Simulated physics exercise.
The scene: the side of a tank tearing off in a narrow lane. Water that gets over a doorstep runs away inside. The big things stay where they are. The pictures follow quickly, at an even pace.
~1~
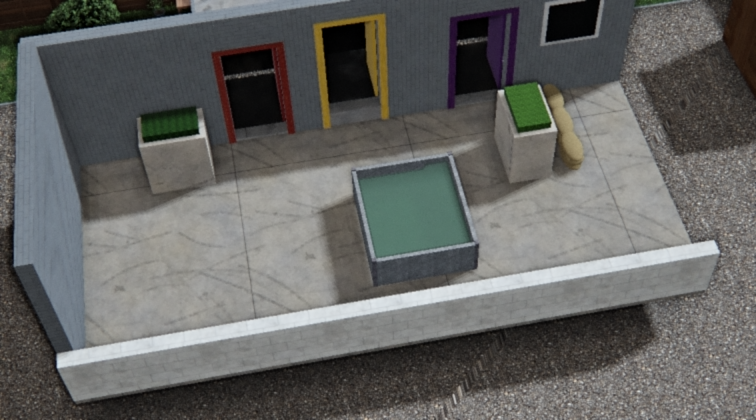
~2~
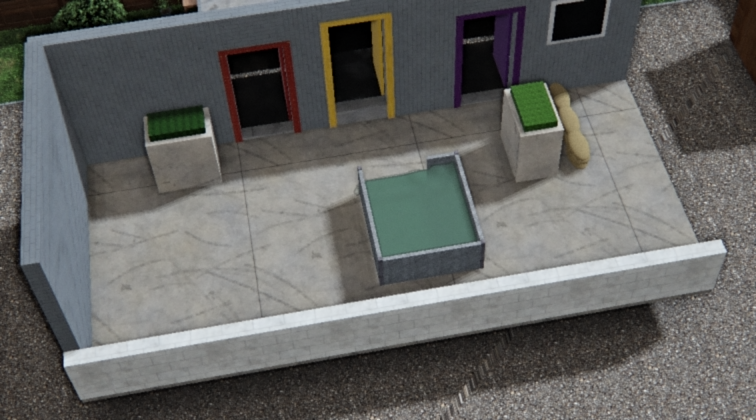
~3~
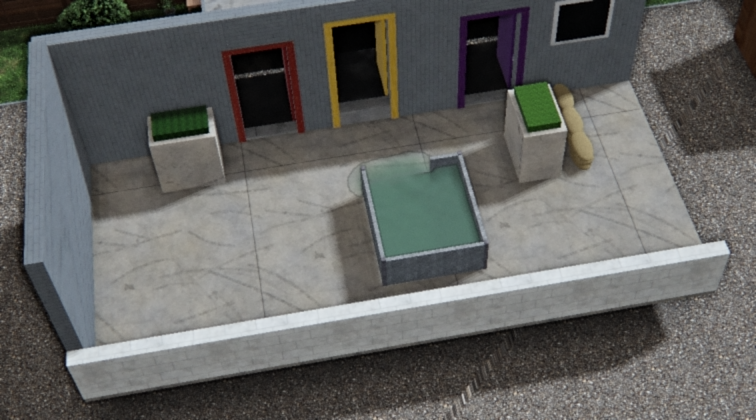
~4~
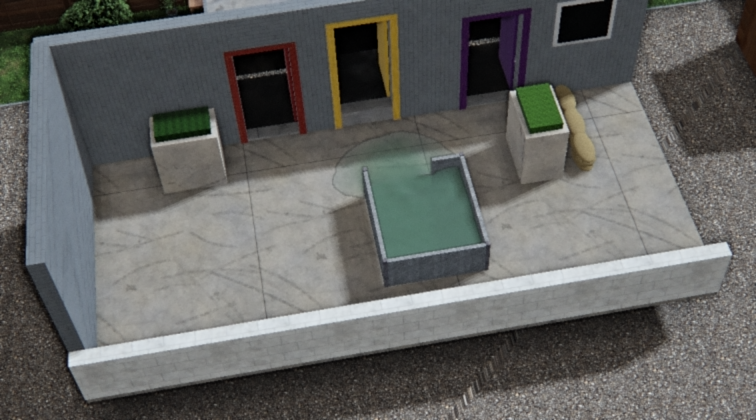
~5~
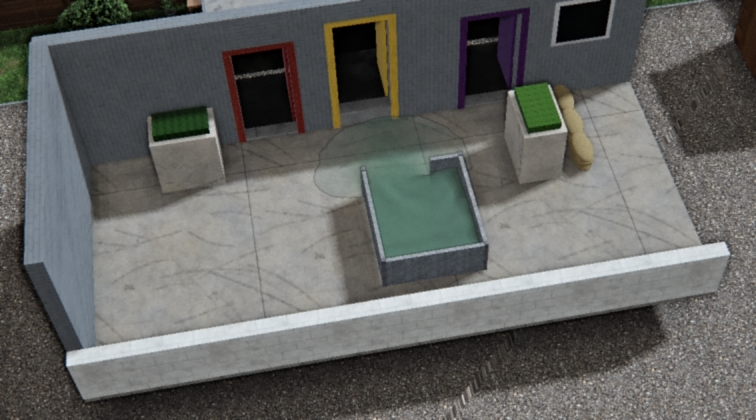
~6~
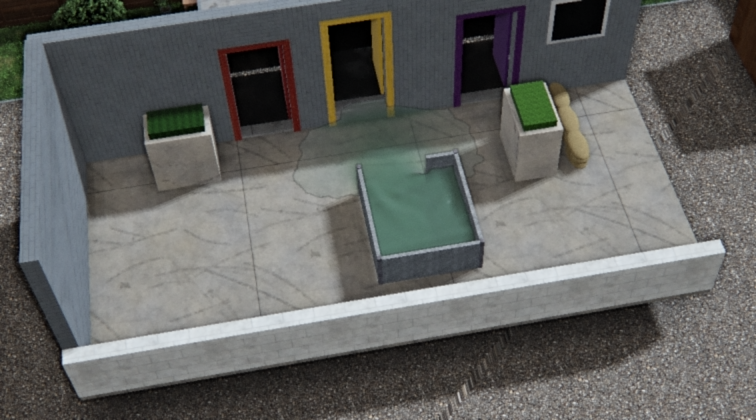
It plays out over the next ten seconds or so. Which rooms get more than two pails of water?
In the end: The red door takes more than that; the purple door takes more than that; the yellow door stays under that.
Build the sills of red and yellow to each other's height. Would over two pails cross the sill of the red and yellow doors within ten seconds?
My reading: The red door is under; the yellow door passes that mark.
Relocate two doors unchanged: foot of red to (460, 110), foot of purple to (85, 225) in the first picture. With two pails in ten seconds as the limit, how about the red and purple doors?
Red takes more; purple is under.
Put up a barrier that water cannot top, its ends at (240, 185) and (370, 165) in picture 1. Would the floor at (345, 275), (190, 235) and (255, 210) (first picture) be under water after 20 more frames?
One after the other: Free of water, awash, covered.
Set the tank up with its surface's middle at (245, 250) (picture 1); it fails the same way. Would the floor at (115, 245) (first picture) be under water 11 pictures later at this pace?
Verdict: Under water.
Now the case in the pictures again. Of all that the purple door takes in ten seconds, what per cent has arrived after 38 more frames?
Roughly 60 per cent.
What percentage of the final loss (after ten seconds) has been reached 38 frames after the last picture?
Roughly 65 per cent.
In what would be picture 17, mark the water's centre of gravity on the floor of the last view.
Near (392, 182).
A moment on, water covers 15 % of the floor; the red door wet at the sill, nothing in, the purple door wet at the sill, nothing in, the yellow door under two buckets in.
Next, water covers 20 % of the floor; the red door under two buckets in, the purple door under two buckets in, the yellow door under two buckets in.
Then, water covers 45 % of the floor; the red door over two buckets in, the purple door under two buckets in, the yellow door under two buckets in.
Later, water covers 70 % of the floor; the red door over two buckets in, the purple door over two buckets in, the yellow door under two buckets in.
In the end, water covers 85 % of the floor; the red door over two buckets in, the purple door far over two buckets in, the yellow door under two buckets in.
